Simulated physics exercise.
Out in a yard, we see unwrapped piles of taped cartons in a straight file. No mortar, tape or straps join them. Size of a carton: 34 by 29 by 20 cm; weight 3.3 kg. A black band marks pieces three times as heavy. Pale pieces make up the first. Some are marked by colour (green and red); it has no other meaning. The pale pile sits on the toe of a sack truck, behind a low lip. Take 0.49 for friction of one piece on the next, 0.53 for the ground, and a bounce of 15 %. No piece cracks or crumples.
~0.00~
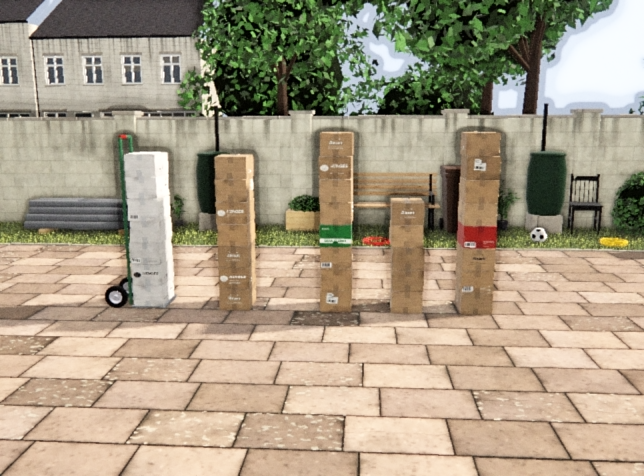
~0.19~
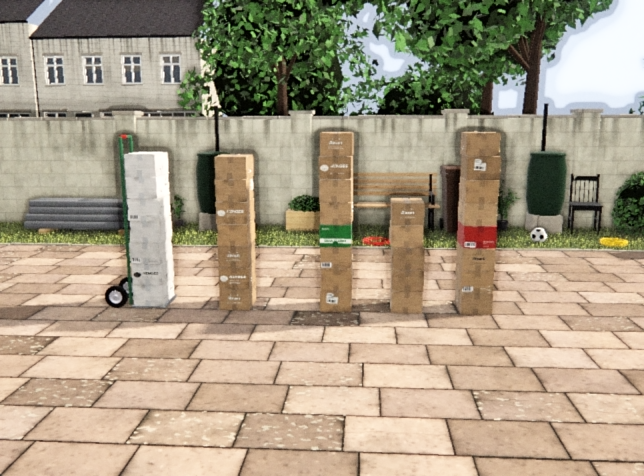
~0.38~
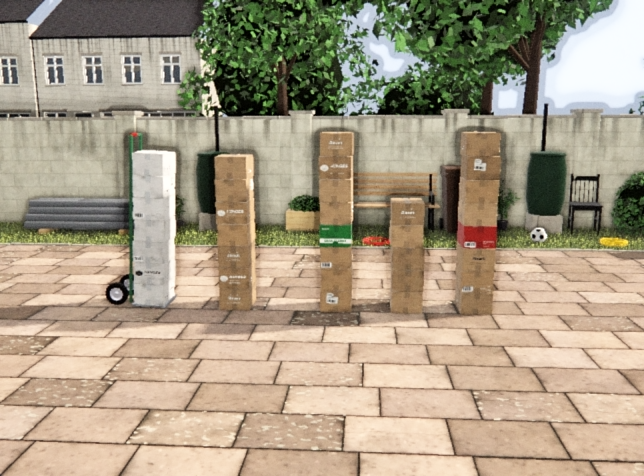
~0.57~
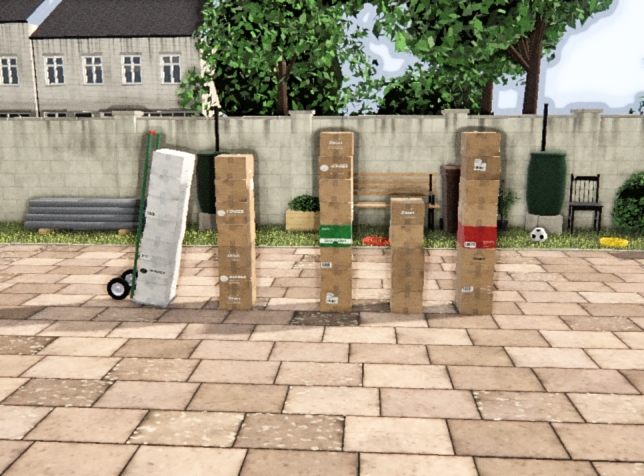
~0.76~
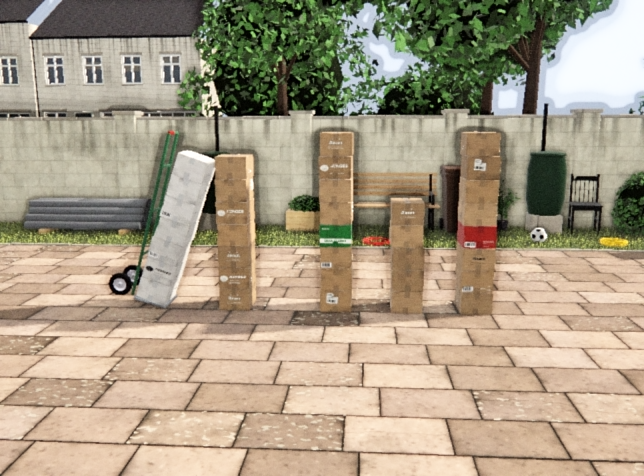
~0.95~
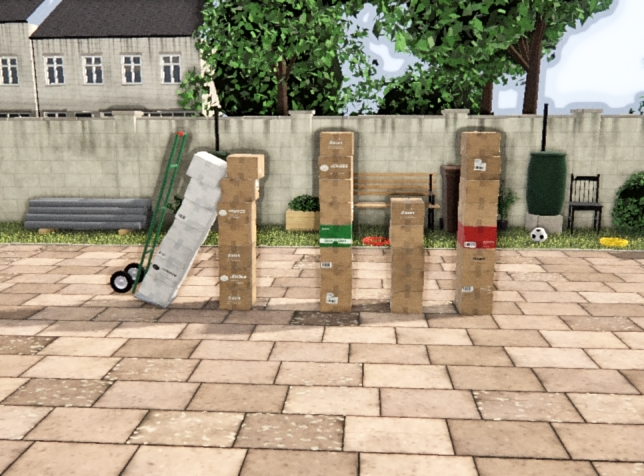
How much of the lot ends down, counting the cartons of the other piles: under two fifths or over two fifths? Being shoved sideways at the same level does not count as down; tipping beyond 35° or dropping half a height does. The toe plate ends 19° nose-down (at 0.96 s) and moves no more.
The part is over two fifths.
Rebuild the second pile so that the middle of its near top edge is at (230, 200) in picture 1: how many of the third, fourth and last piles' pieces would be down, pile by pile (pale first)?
In that case third 8, fourth 5, last 8.
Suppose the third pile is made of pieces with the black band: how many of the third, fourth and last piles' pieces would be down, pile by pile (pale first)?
In that case third 7, fourth 5, last 8.
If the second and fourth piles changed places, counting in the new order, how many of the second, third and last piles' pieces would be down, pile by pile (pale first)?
In that case second 4, third 8, last 7.
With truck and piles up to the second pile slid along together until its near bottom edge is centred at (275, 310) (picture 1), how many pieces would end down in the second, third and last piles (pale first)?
Then second 7, third 8, last 8.
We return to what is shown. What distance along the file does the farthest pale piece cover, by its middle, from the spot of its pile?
Roughly 140 cm along.
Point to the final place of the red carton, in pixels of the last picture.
Near (613, 294).
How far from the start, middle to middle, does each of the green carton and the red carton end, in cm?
Moved: Green 90, red 140.
After 1.80 s, 7 of the pale pile down; 7 of the 28 other cartons down; green carton leaning 7°.
After 2.84 s, 7 of the pale pile down; 22 of the 28 other cartons down; green carton leaning 37°, 28 cm lower; red carton leaning 31°.
At rest (5.6 s), 7 of the pale pile down; 27 of the 28 other cartons down; red carton on its side; green carton leaning 40°, 35 cm lower. That is 96 per cent. As the last picture would show them, middles, red carton near (613, 294), green carton near (428, 271).
